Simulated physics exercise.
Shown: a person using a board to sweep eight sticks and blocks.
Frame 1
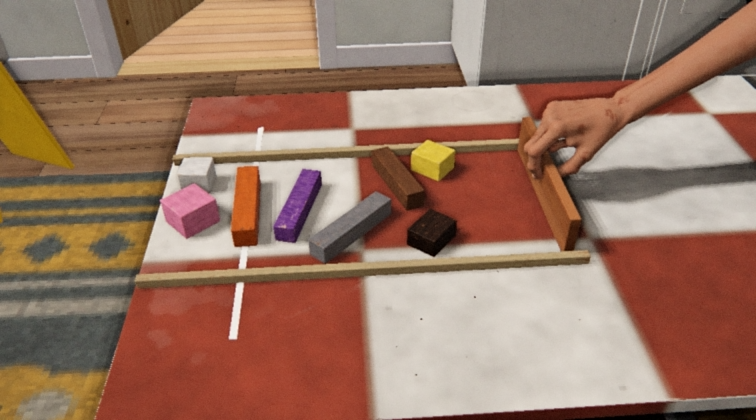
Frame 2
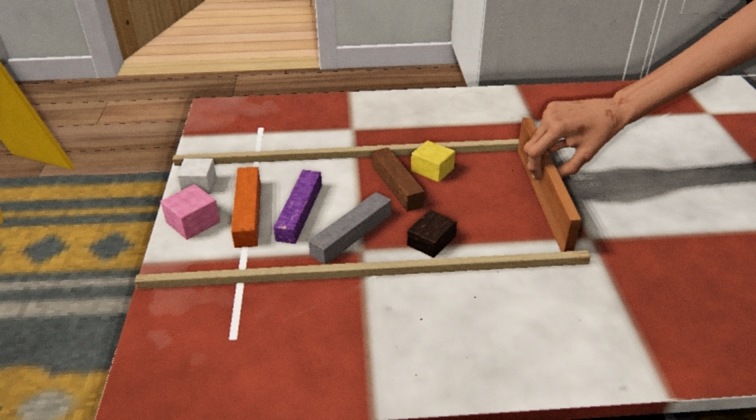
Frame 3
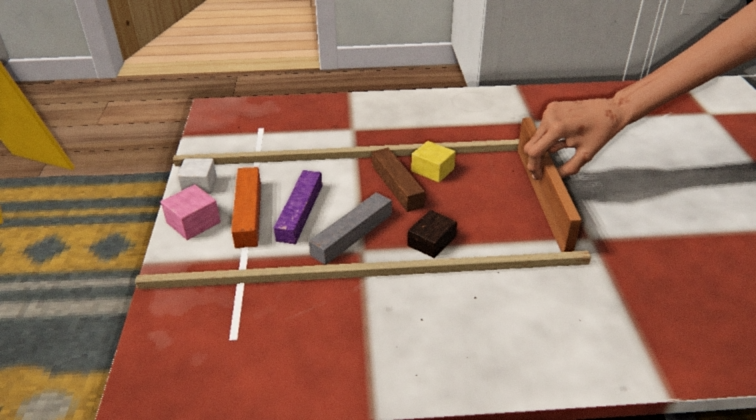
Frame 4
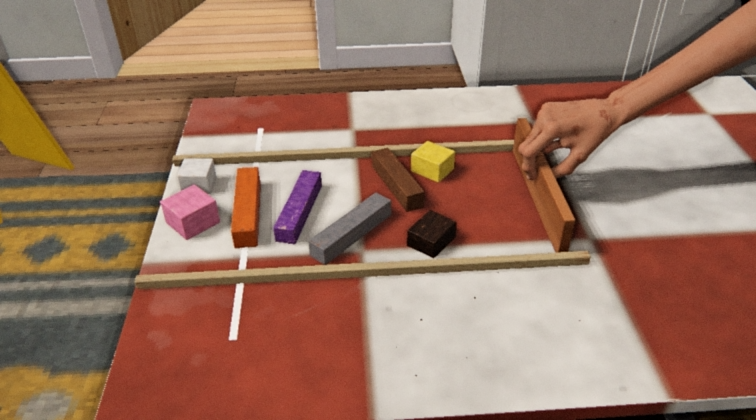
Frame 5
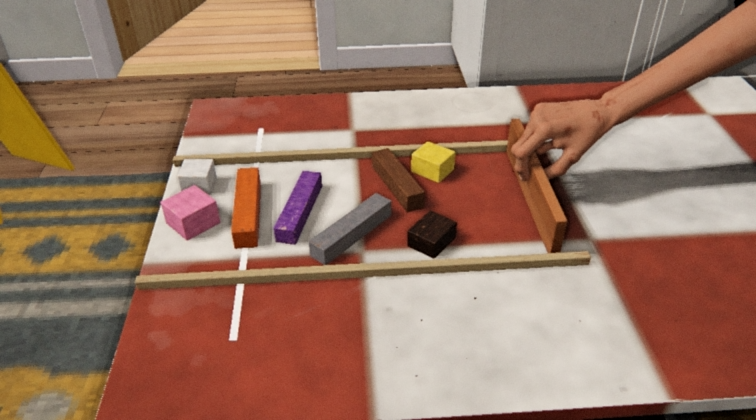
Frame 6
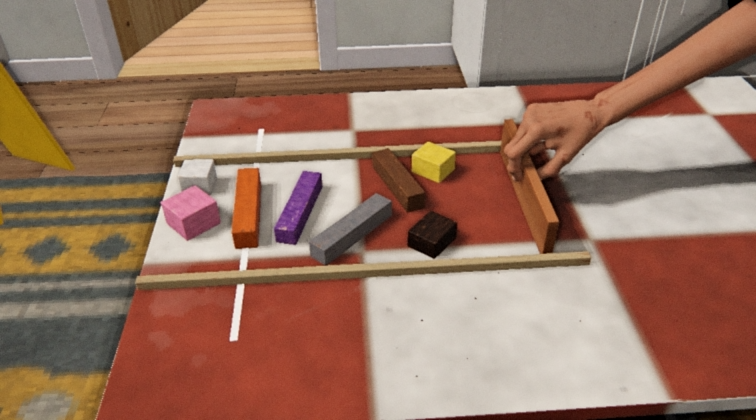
On a red and white checked surface, a hand held a wooden board upright between two thin rails, then slid it slightly left toward several colored blocks and bars, which stayed still.
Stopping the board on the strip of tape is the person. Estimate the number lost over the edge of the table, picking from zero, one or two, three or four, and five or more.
Lost over the edge: One or two.
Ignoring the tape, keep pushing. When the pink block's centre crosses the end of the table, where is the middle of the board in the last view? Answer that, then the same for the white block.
Middle: Roughly (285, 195); roughly (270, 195).
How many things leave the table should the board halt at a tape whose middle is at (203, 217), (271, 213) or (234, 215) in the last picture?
Per try in turn: 4, 1, 3.
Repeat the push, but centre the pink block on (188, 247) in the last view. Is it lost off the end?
Here the pink block stays aboard.
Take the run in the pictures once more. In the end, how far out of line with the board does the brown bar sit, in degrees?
About 35 degrees.
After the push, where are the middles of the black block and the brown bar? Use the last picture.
Same order as the question: First (227, 253), second (220, 185).
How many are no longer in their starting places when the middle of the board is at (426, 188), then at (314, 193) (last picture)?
In order, the tallies are 3 and 7.
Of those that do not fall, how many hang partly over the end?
1.
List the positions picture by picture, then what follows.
White block (197, 176); pink block (191, 211); orange bar (247, 205); board (546, 180); tape (250, 213), in the first frame.
Pink block (191, 212); grey bar (352, 227), in the second frame.
Orange bar (247, 205); purple bar (299, 205), in the third frame.
White block (197, 176); board (540, 181), in the fourth frame.
Pink block (191, 213); yellow block (433, 162), in the fifth frame.
White block (198, 177); pink block (191, 213); orange bar (247, 206); board (526, 183); tape (250, 214), in the sixth frame.
Soon after, none off yet; white block at rest near (198, 177); pink block at rest near (191, 213); orange bar at rest near (247, 206).
After that, none off yet; white block moving near (187, 178); pink block displaced about its own width near (162, 213); orange bar displaced a little near (204, 208).
In the end, the number that fall off is one or two; gone, pink block and white block.
